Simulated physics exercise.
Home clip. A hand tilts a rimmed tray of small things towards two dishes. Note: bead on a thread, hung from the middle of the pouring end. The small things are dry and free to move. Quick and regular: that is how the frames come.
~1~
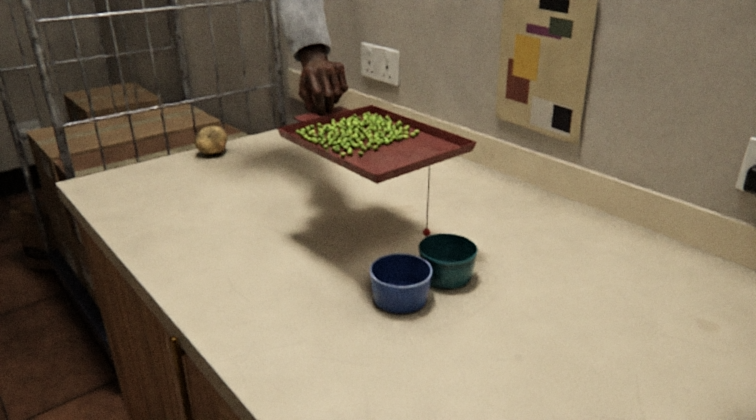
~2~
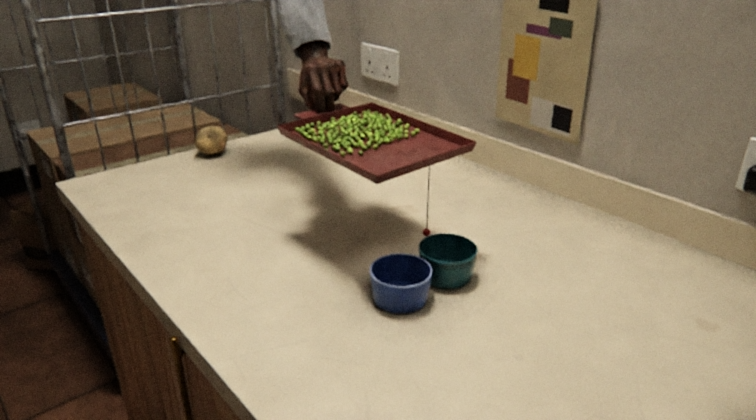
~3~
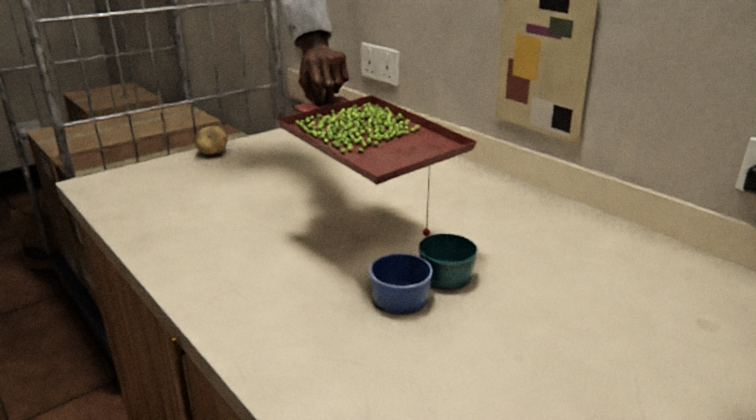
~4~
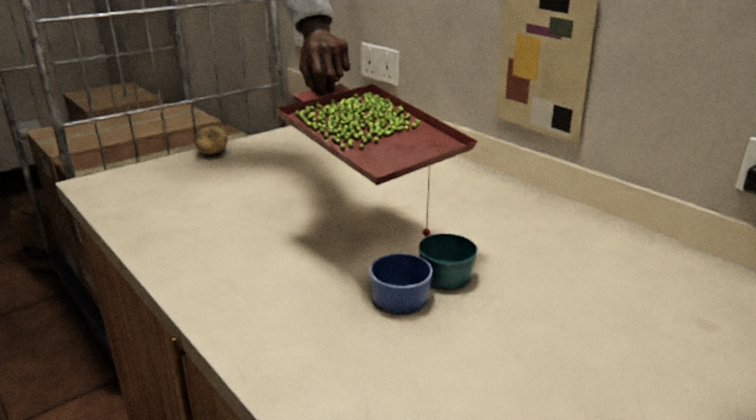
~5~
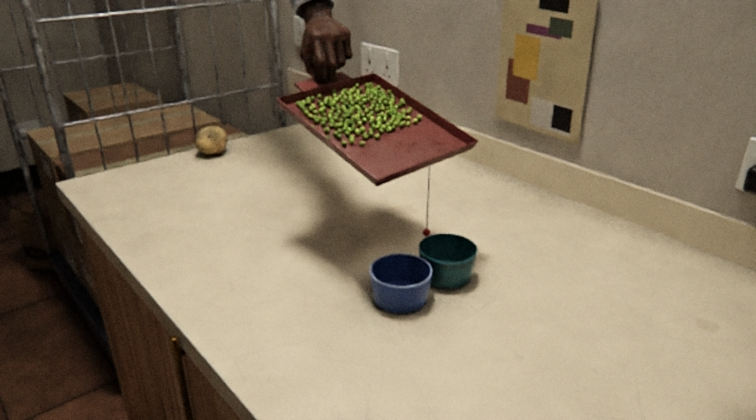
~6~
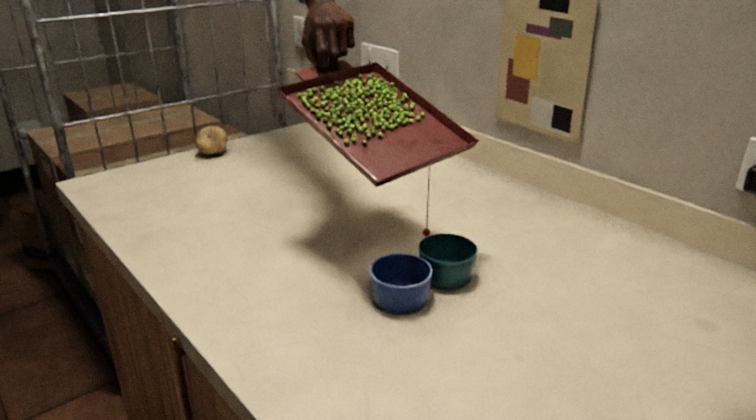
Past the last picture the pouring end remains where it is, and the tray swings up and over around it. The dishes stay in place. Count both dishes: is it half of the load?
Mostly kept.
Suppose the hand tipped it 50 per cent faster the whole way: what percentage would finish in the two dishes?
Roughly 50%.
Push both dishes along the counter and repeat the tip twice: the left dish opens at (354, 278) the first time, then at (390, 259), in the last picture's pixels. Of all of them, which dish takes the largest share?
Well, the right-side one at the first spot and the left-side one at the second.
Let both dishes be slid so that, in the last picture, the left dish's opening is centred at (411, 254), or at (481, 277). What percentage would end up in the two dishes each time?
30 %, then 10 %.
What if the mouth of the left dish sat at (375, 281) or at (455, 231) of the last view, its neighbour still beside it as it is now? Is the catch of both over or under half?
Well, in excess of half at the first spot and not up to half at the second.
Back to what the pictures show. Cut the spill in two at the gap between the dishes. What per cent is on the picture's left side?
Near 20 in a hundred.
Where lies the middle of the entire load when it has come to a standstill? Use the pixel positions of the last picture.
Around (410, 293), give or take.
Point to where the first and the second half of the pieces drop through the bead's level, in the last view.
Starting near (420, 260), moving on to near (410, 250).
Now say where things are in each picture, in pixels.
Corners of the pouring end at (377, 173) and (473, 142), level; middle of the load at (357, 132), dried peas; left dish at (422, 295); right dish at (468, 271); bead on its thread at (427, 232), in the first frame.
Corners of the pouring end at (377, 174) and (473, 142), level; middle of the load at (357, 130), in the second frame.
Corners of the pouring end at (377, 174) and (473, 141), tipped barely, lowest at the left corner; middle of the load at (357, 125), in the third frame.
Corners of the pouring end at (378, 176) and (474, 141), tipped a little, lowest at the left corner; middle of the load at (358, 117), in the fourth frame.
Corners of the pouring end at (378, 177) and (474, 140), tipped a little, lowest at the left corner; middle of the load at (359, 110), in the fifth frame.
Corners of the pouring end at (378, 178) and (475, 140), tipped clearly, lowest at the left corner; middle of the load at (362, 104), nearly all on the move; left dish at (422, 295); right dish at (468, 271), in the sixth frame.
Soon, tray tipped steeply; about half on the tray; a small part in the left dish; a small part in the right dish; a small part outside both; a small part in the air.
A while on, tray tipped past a quarter turn; a stray few on the tray; about half in the left dish; about a quarter in the right dish; about a quarter outside both; about a quarter in the air.
Towards the end, tray tipped past a quarter turn; about half in the left dish; about a quarter in the right dish; about a quarter outside both.
Finally, tray tipped past a quarter turn; about half in the left dish; about a quarter in the right dish; about a quarter outside both.
